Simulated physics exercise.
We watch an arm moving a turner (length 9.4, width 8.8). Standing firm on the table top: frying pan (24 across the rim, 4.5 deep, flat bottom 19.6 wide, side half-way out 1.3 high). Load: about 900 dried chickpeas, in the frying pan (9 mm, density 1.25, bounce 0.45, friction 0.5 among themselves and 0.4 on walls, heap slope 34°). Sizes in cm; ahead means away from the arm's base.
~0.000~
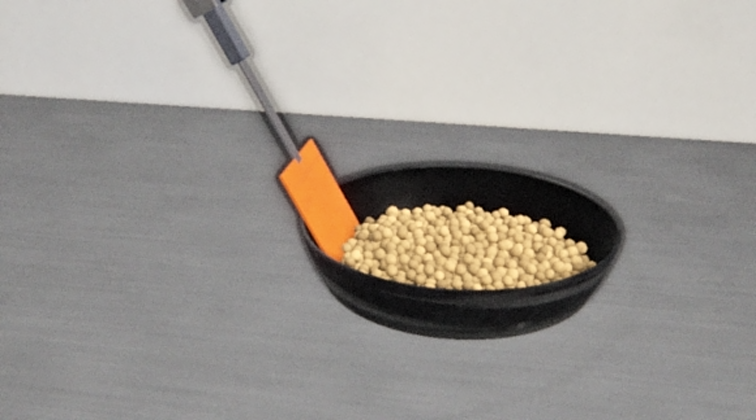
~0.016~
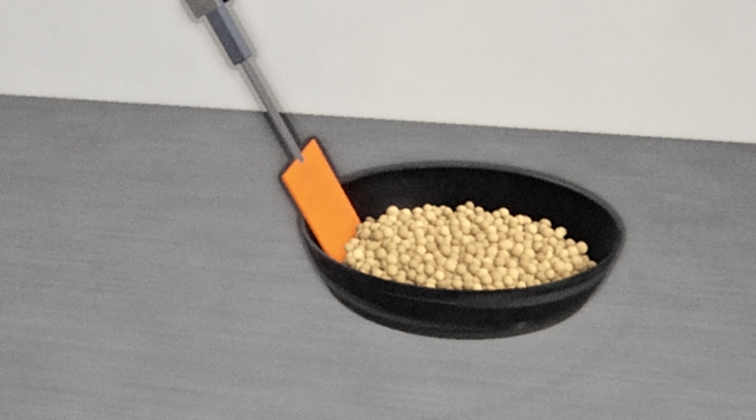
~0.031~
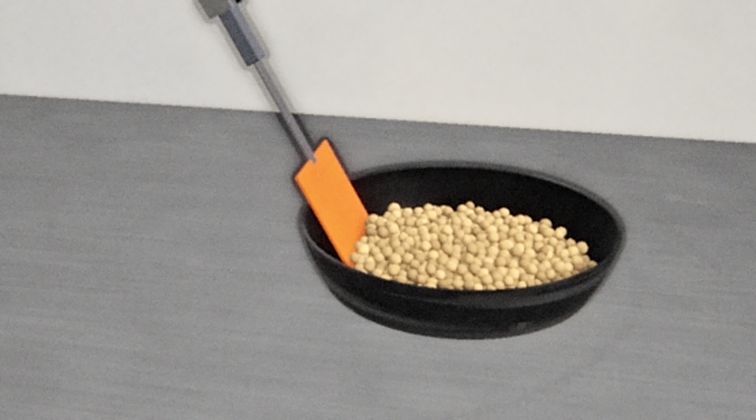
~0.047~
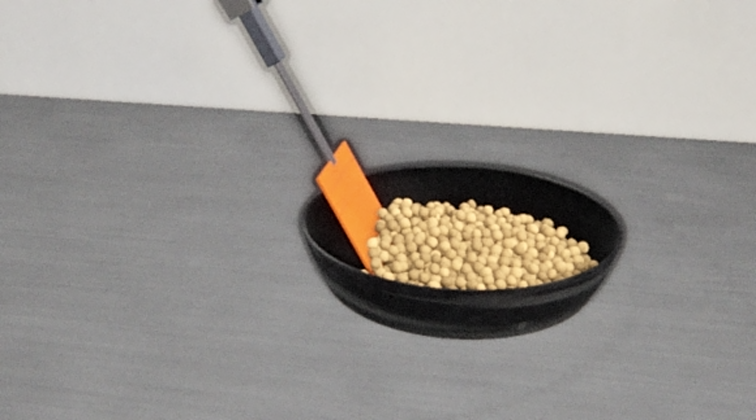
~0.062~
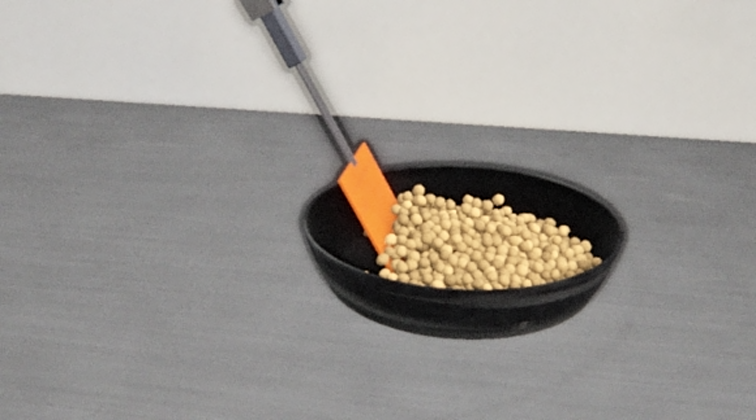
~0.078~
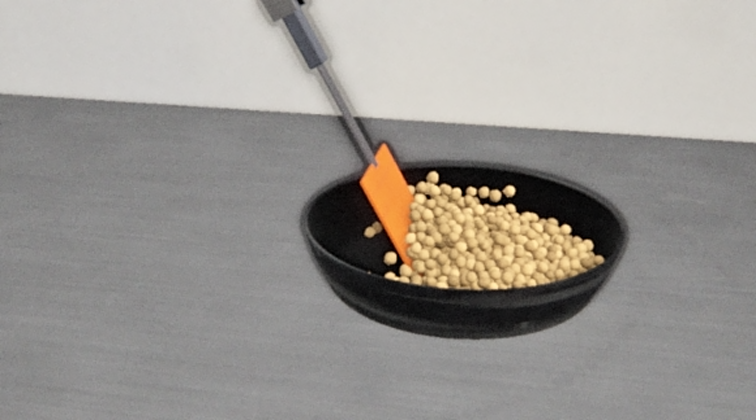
An arm held an orange turner at the left side of a black frying pan of chickpeas, then pushed it slowly right, bunching the heap higher while a few chickpeas slipped behind the blade.
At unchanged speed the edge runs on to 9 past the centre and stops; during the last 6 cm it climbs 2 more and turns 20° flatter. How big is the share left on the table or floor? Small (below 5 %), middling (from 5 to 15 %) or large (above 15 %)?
A large share, above 15 %, ends on the table or floor.
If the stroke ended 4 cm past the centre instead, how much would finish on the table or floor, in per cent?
Then about 0 per cent.
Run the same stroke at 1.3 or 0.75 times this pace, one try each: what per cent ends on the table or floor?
About 30 and 15 per cent.
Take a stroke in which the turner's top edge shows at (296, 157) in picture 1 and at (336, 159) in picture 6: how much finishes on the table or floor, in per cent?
About 10 per cent.
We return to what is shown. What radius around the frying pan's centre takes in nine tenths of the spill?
Roughly 35 cm.
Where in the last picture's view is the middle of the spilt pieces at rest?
At about (733, 292).
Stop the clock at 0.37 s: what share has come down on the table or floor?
Roughly 15 per cent.
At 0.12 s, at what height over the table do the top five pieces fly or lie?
Some 7 cm.
By 0.12 s, sloping 61°, highest piece 8 above the table; 900 in the frying pan.
By 0.15 s, sloping 54°, highest piece 8 above the table; 900 in the frying pan.
By 0.37 s, sloping 41°, highest piece 15 above the table; 693 in the frying pan, 123 on the table or floor, 84 on the blade or in flight.
By 1.42 s, sloping 41°, highest piece 5 above the table; 692 in the frying pan, 208 on the table or floor.
Final count, 692 in the frying pan, 208 on the table or floor. That is 23 % on the table or floor.
